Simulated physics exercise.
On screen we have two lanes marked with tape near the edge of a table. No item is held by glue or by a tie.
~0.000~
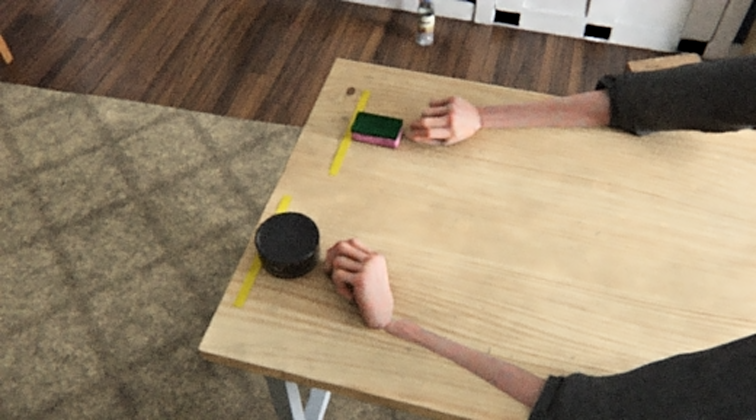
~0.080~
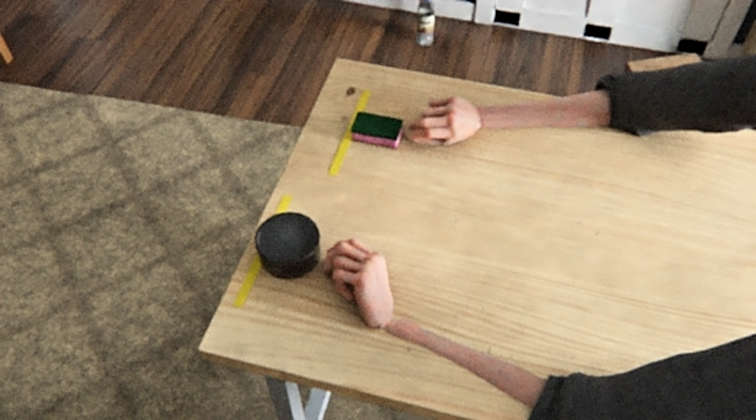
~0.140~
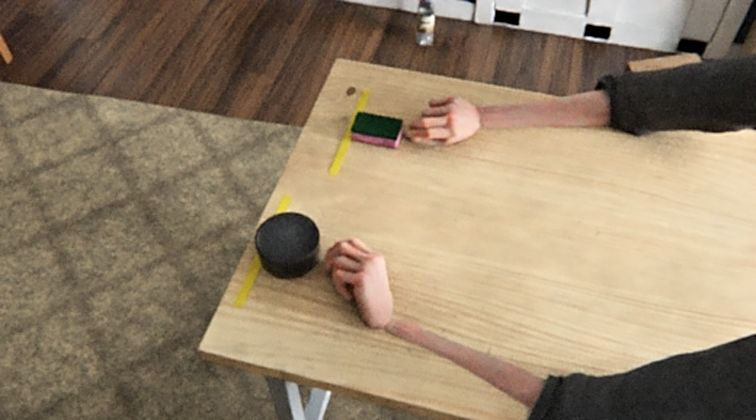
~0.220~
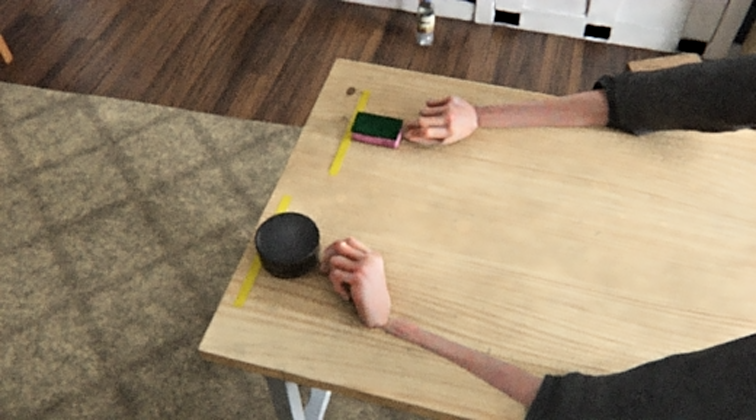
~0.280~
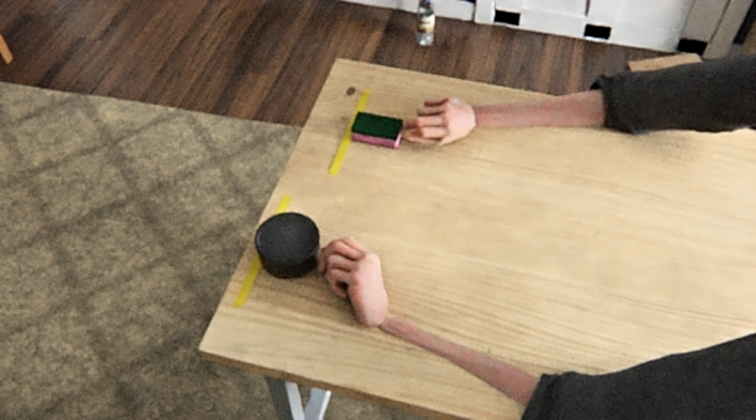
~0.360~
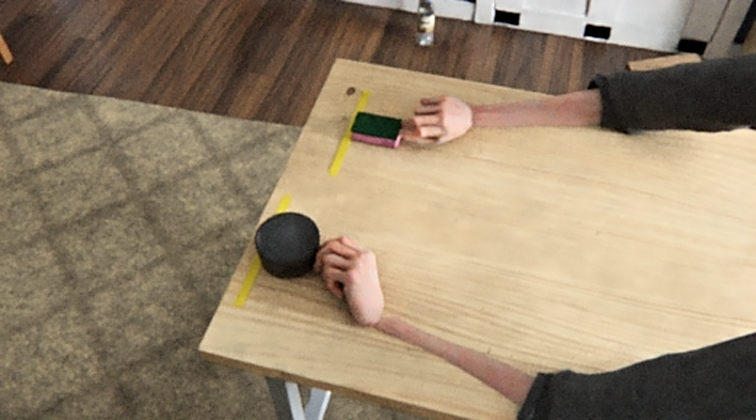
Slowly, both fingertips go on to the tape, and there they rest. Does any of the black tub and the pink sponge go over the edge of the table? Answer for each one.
Black tub - goes over, pink sponge - stays on.
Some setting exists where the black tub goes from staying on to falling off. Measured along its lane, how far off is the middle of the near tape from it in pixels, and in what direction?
About 16 pixels right.
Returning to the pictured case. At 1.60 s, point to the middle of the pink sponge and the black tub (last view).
Centre of the pink sponge at (330, 121), centre of the black tub at (234, 234).
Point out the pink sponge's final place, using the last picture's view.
I'd say it stops near (324, 120).
By 1.60 s, black tub tilted by 7° near (234, 234); pink sponge shifted about its own width near (329, 121).
When it is over (2.4 s), the black tub falls off the table; the pink sponge remains on top, near (324, 120).
